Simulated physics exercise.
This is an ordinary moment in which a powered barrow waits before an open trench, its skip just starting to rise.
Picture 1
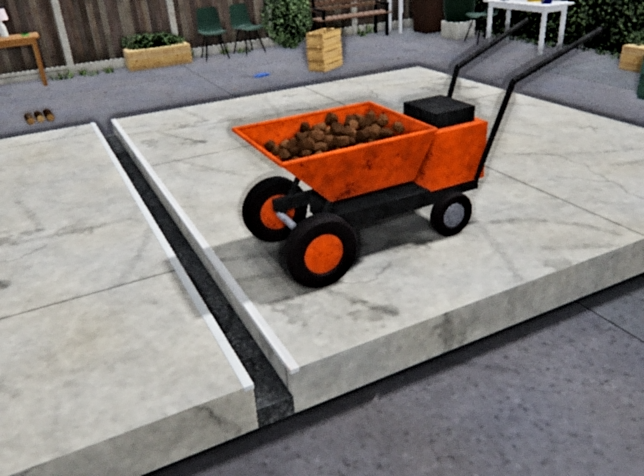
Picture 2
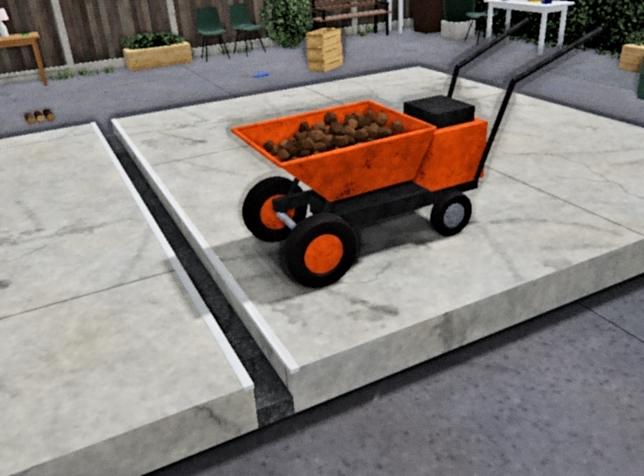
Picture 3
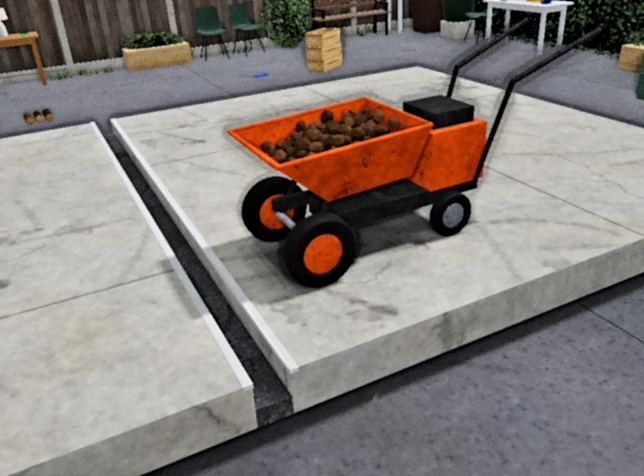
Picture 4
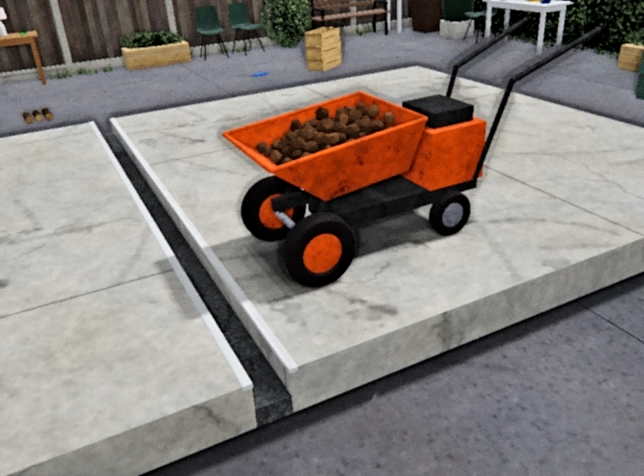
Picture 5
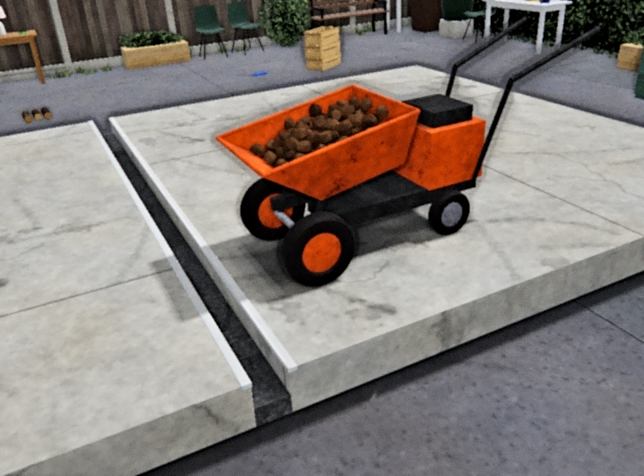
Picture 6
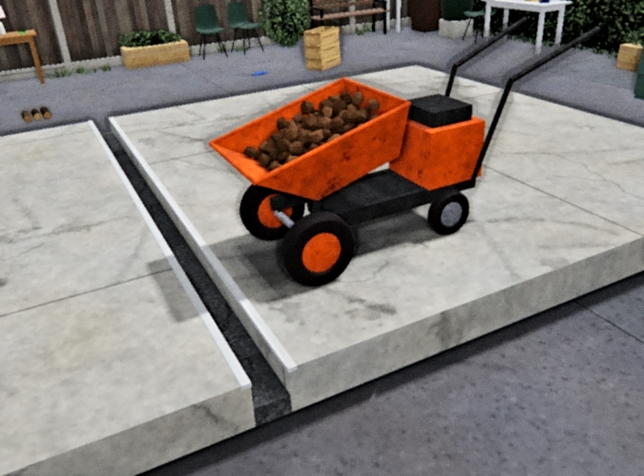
We see an orange powered barrow loaded with brown clods standing on pale slabs beside a narrow trench. Its wheels stay almost still while the skip gradually tilts, the rear rising and the front lip lowering slightly toward the left.
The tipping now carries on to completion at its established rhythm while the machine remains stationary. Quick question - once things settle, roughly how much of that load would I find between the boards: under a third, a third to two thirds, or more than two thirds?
Watching that, the trench's share sits in the lowest third, below one-third of the load.
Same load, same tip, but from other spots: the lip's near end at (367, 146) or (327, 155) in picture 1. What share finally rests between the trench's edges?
Okay, so the first one ends at 40 % and the second at 50 %.
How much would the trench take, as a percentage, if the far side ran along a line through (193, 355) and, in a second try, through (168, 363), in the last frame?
About 50 and 80 per cent.
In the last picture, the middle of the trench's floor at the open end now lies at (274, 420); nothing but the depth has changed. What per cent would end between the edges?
That would give roughly 10 percent.
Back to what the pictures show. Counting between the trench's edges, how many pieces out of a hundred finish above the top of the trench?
My figure is near 15 per cent.
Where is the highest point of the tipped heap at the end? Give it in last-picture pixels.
I'd put the summit somewhere around pixel (166, 273).
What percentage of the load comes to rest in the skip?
It comes out at some 0 in a hundred.
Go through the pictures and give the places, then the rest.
Lip of the skip at (282, 165), level; top of the load at (341, 134), clay clods; first edge of the trench at (268, 332); far edge at (225, 346), the trench under half as wide as the skip, and about as deep as wide, in the first frame.
Lip of the skip at (281, 166), level; top of the load at (340, 133), in the second frame.
Lip of the skip at (276, 168), tipped barely; top of the load at (347, 133), in the third frame.
Lip of the skip at (271, 171), tipped a little; top of the load at (343, 120), in the fourth frame.
Lip of the skip at (263, 176), tipped a little; top of the load at (351, 121), in the fifth frame.
Lip of the skip at (255, 183), tipped clearly; top of the load at (342, 121); first edge of the trench at (265, 330); far edge at (222, 345), in the sixth frame.
Soon, skip tipped steeply; all in the skip.
A while on, skip tipped right over; about two thirds in the skip; a stray few in or heaped over the trench; about a quarter beyond it; a small part falling.
Towards the end, skip tipped right over; a stray few in the skip; a small part in or heaped over the trench; nearly all beyond it.
Finally, skip tipped right over; a stray few in the skip; a small part in or heaped over the trench; most beyond it.
